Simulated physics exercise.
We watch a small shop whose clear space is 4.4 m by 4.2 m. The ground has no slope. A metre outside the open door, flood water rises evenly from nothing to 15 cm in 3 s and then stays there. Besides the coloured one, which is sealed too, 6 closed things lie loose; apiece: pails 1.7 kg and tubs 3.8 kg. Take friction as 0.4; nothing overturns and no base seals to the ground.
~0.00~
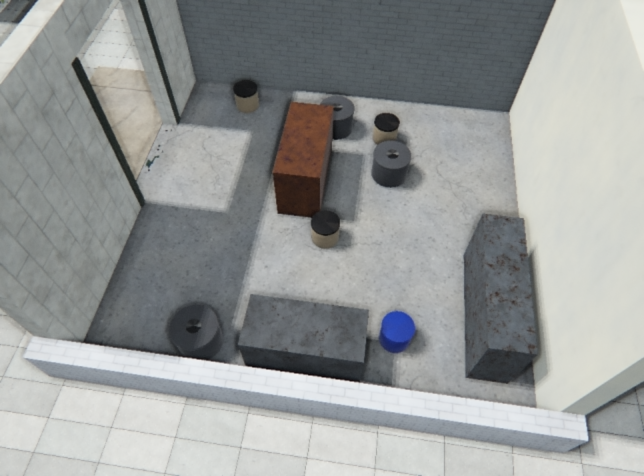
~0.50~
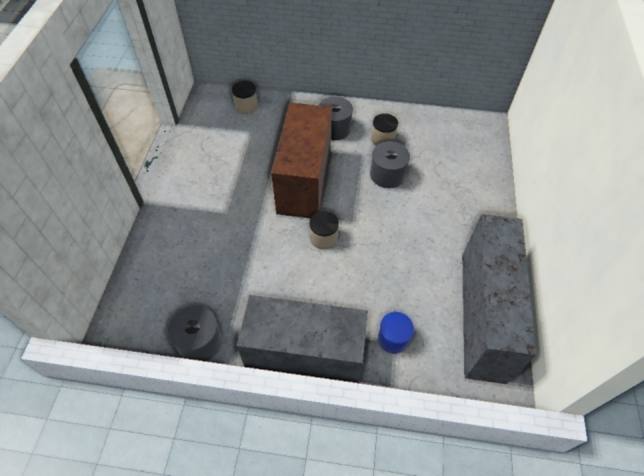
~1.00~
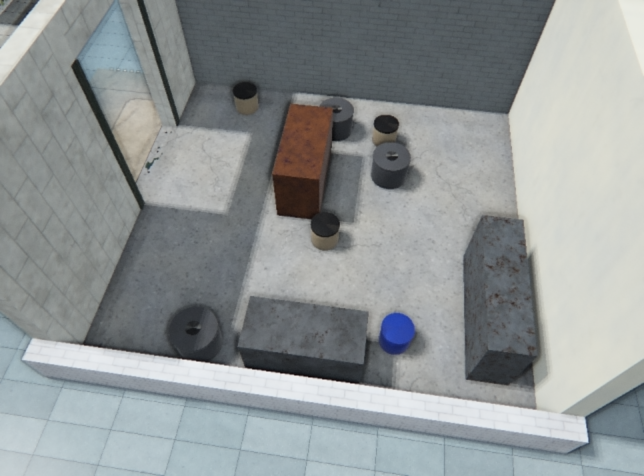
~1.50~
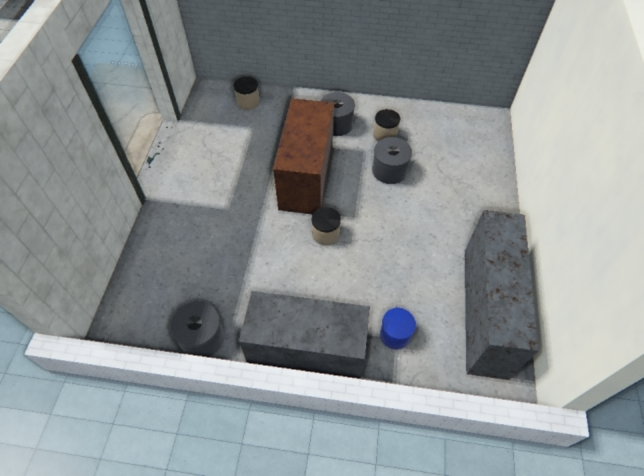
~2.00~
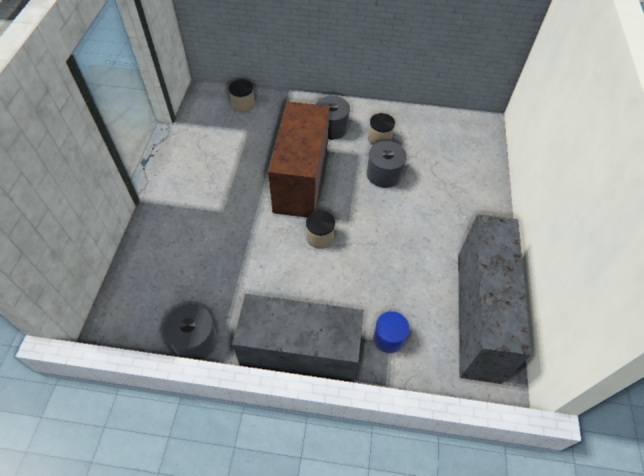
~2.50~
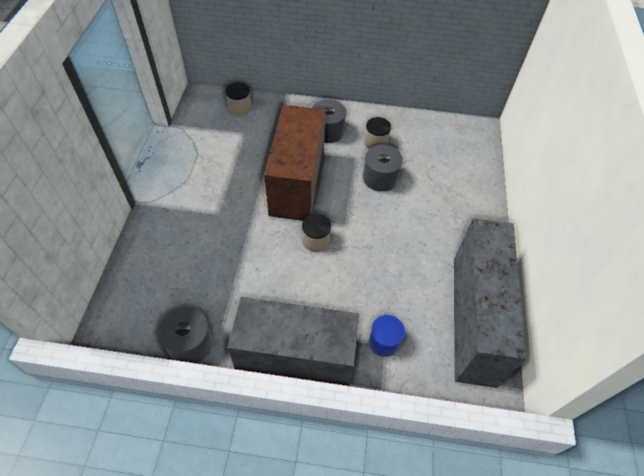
In this clip, water spreads over the pale tiles outside a small room holding a blue pail, dark blocks and round containers, then a shallow patch spreads just inside the doorway at left while the objects stay in place.
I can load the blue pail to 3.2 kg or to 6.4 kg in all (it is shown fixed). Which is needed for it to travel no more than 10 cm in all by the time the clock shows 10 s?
For it, only the higher weight holds it.
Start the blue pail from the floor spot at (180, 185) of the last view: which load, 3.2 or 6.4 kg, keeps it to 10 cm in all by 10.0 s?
Neither holds.
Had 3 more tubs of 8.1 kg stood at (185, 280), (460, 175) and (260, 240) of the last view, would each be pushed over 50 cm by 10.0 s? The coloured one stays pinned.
In that order: Under, short of it, over.
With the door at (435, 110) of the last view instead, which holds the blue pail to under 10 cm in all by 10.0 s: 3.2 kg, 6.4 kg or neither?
In that case neither load is enough.
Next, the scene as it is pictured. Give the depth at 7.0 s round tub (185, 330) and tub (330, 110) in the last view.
Roughly 3 and 3 cm.
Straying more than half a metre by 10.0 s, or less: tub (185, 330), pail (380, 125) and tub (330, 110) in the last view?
In that order: More, more, past it.
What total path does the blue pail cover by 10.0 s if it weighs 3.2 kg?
Some 20 cm in all.
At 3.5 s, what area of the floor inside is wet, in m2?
Roughly 2.0 m2.
After 3.5 s the blue pail would be 0 cm from its start with 3.2 kg and 0 cm from its start with 6.4 kg; 0 cm of water round it then.
After 4.5 s the blue pail would be 0 cm from its start with 3.2 kg and 0 cm from its start with 6.4 kg; 0 cm of water round it then.
After 7.0 s the blue pail would be 17 cm from its start with 3.2 kg and 0 cm from its start with 6.4 kg; 2 cm of water round it then.
After 10.0 s the blue pail would be 22 cm from its start with 3.2 kg and 0 cm from its start with 6.4 kg; 3 cm of water round it then.
